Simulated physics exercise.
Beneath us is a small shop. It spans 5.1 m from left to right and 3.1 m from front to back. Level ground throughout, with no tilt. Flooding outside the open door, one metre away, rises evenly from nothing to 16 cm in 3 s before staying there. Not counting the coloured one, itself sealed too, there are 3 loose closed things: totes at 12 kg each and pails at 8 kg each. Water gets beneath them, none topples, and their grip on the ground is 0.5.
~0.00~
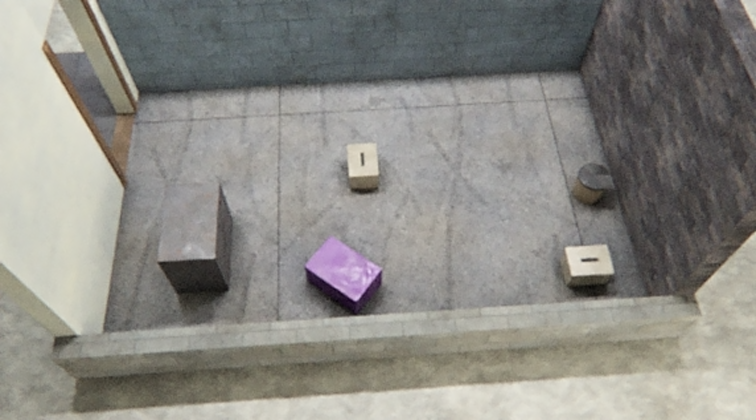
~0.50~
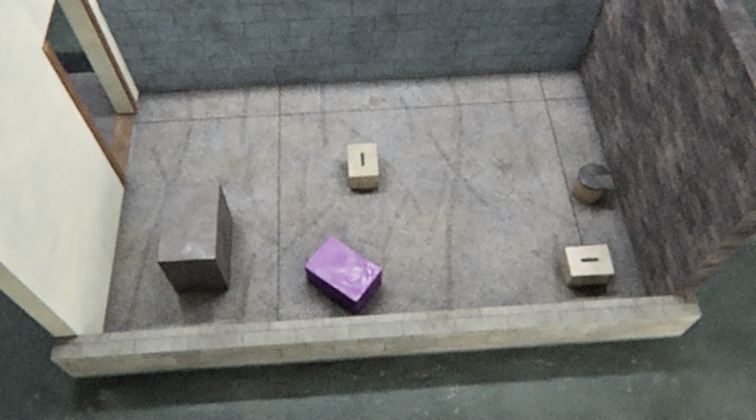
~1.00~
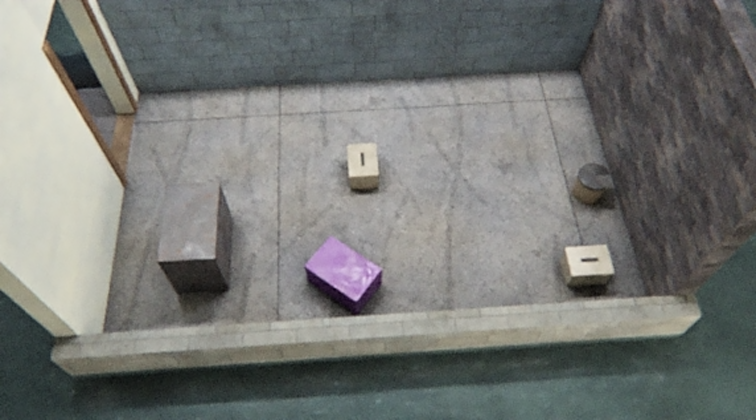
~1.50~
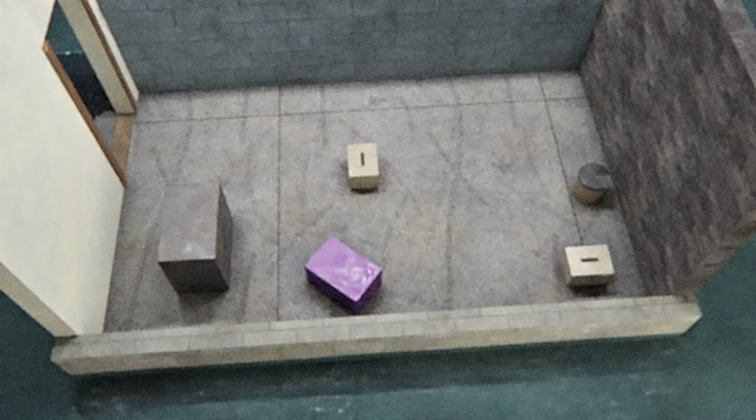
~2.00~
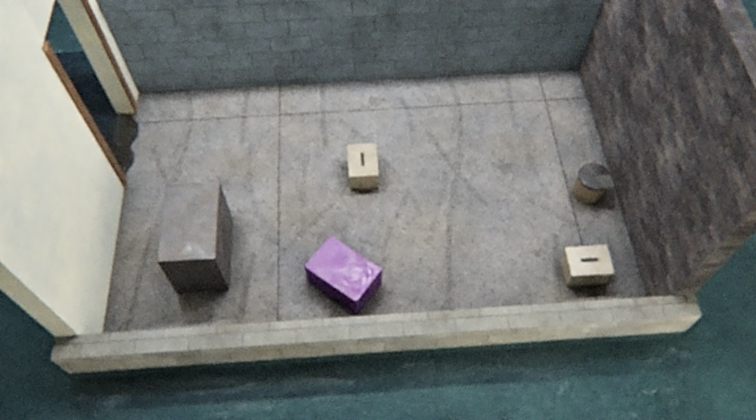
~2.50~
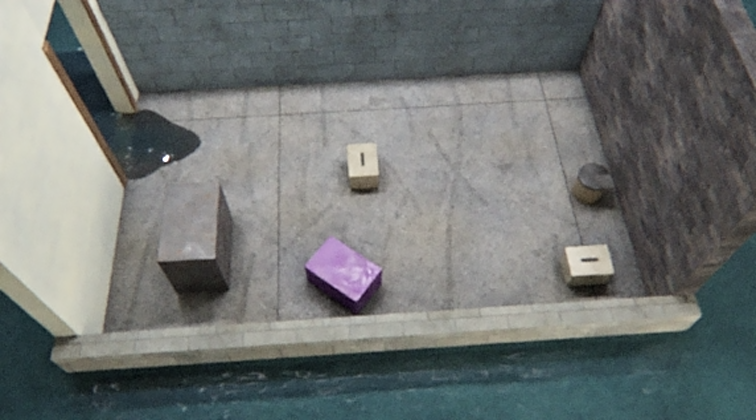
Dark water rises outside the small room, then spreads through the doorway onto the floor.
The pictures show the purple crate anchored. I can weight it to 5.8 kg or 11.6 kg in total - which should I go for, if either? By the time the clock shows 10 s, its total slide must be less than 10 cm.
Make it 11.6 kg.
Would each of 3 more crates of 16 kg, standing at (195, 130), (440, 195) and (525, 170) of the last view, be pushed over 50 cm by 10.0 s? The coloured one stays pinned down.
In turn: Beyond it, within it, within it.
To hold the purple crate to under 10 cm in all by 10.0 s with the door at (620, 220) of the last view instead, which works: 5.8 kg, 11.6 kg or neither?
Under that change no listed mass suffices.
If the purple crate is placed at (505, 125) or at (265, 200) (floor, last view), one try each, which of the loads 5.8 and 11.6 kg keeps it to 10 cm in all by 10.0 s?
At the first spot nothing offered works, at the second nothing offered works.
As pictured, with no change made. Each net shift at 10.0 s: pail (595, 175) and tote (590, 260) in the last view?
They've ended up 0 cm and 0 cm away, in that order.
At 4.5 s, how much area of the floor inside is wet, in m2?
I'd put it close to 5.5 m2.
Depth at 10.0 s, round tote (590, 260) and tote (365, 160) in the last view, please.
Some 7 cm at the first, some 4 cm at the second.
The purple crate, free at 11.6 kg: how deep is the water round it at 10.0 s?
Depth: Approx. 3 cm.
After 3.5 s the purple crate would be 0 cm from its start with 5.8 kg and 0 cm from its start with 11.6 kg; 0 cm of water round it then.
After 4.5 s the purple crate would be 0 cm from its start with 5.8 kg and 0 cm from its start with 11.6 kg; 0 cm of water round it then.
After 7.0 s the purple crate would be 0 cm from its start with 5.8 kg and 0 cm from its start with 11.6 kg; 2 cm of water round it then.
After 10.0 s the purple crate would be 25 cm from its start with 5.8 kg and 0 cm from its start with 11.6 kg; 3 cm of water round it then.
